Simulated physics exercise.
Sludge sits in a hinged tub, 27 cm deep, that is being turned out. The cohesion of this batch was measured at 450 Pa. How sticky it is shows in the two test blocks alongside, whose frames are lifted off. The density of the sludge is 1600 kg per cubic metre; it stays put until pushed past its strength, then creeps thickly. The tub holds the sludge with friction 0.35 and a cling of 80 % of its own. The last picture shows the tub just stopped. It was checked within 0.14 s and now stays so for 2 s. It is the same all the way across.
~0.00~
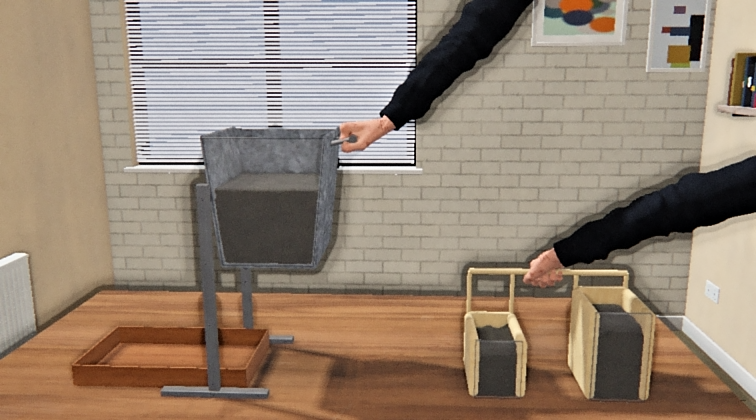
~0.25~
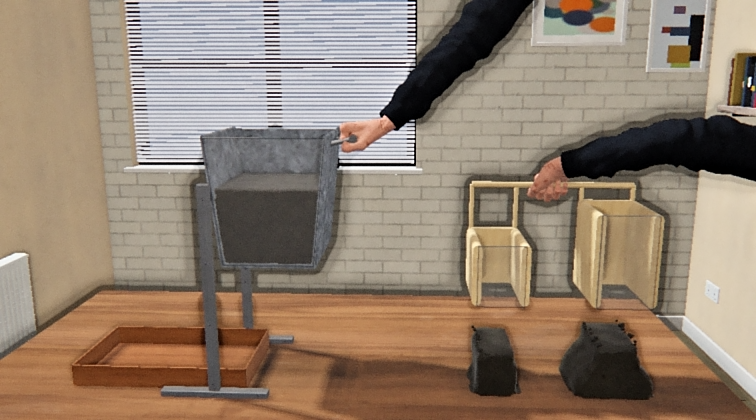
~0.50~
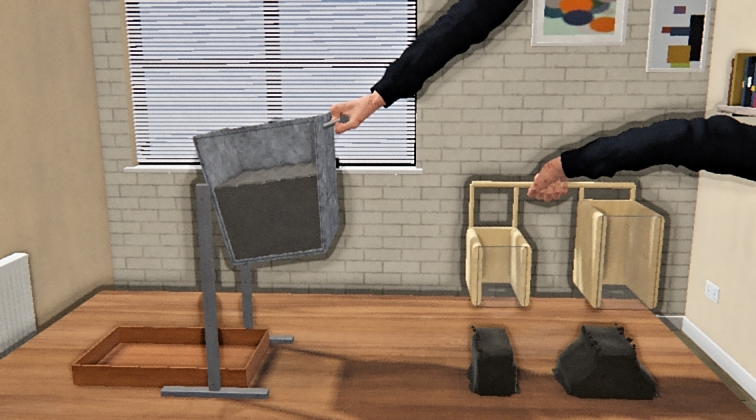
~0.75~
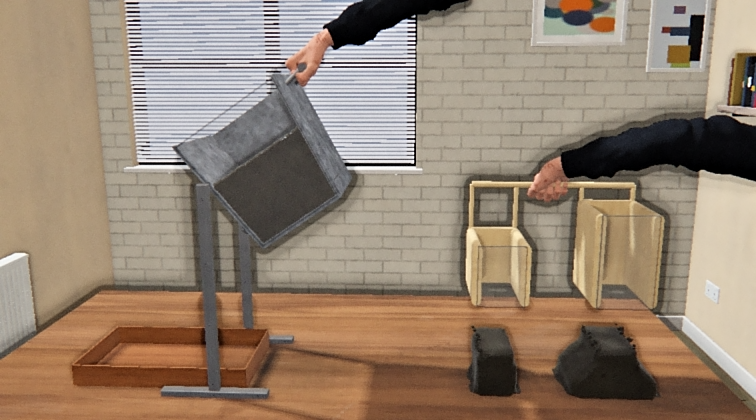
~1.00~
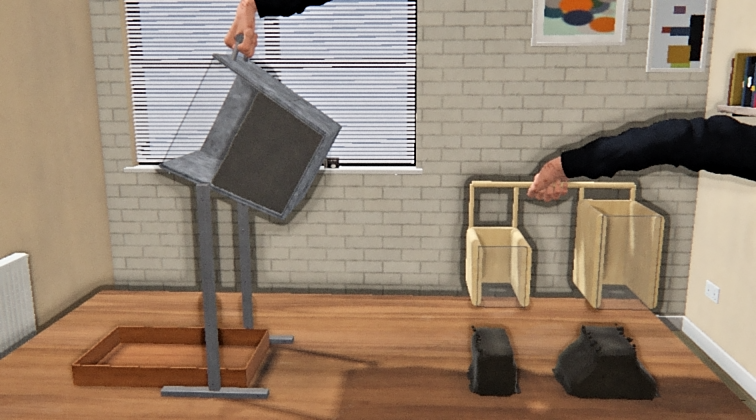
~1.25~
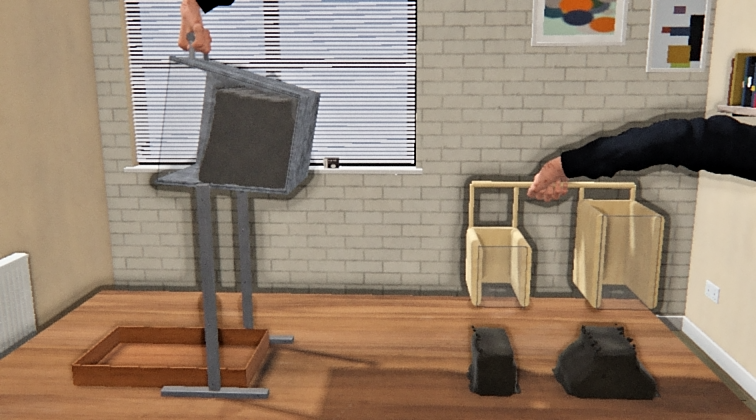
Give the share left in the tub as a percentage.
The share left in the tub is near 99 %.
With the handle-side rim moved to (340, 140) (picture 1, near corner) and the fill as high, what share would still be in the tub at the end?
Then about 75 %.
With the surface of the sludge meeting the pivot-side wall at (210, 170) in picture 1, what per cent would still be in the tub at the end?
Then about 75 %.
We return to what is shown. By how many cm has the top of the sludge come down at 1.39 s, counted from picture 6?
About 3 cm.
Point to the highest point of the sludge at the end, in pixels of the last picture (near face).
Near (254, 117).
After 1.39 s, the tub is at 80 degrees and holds 100 %.
After 1.56 s, the tub is at 80 degrees and holds 100 %.
After 1.73 s, the tub is at 80 degrees and holds 99 %.
After 1.90 s, the tub is at 80 degrees and holds 99 %.
After 3.25 s, at the end, the tub is at 80 degrees and holds 99 %.
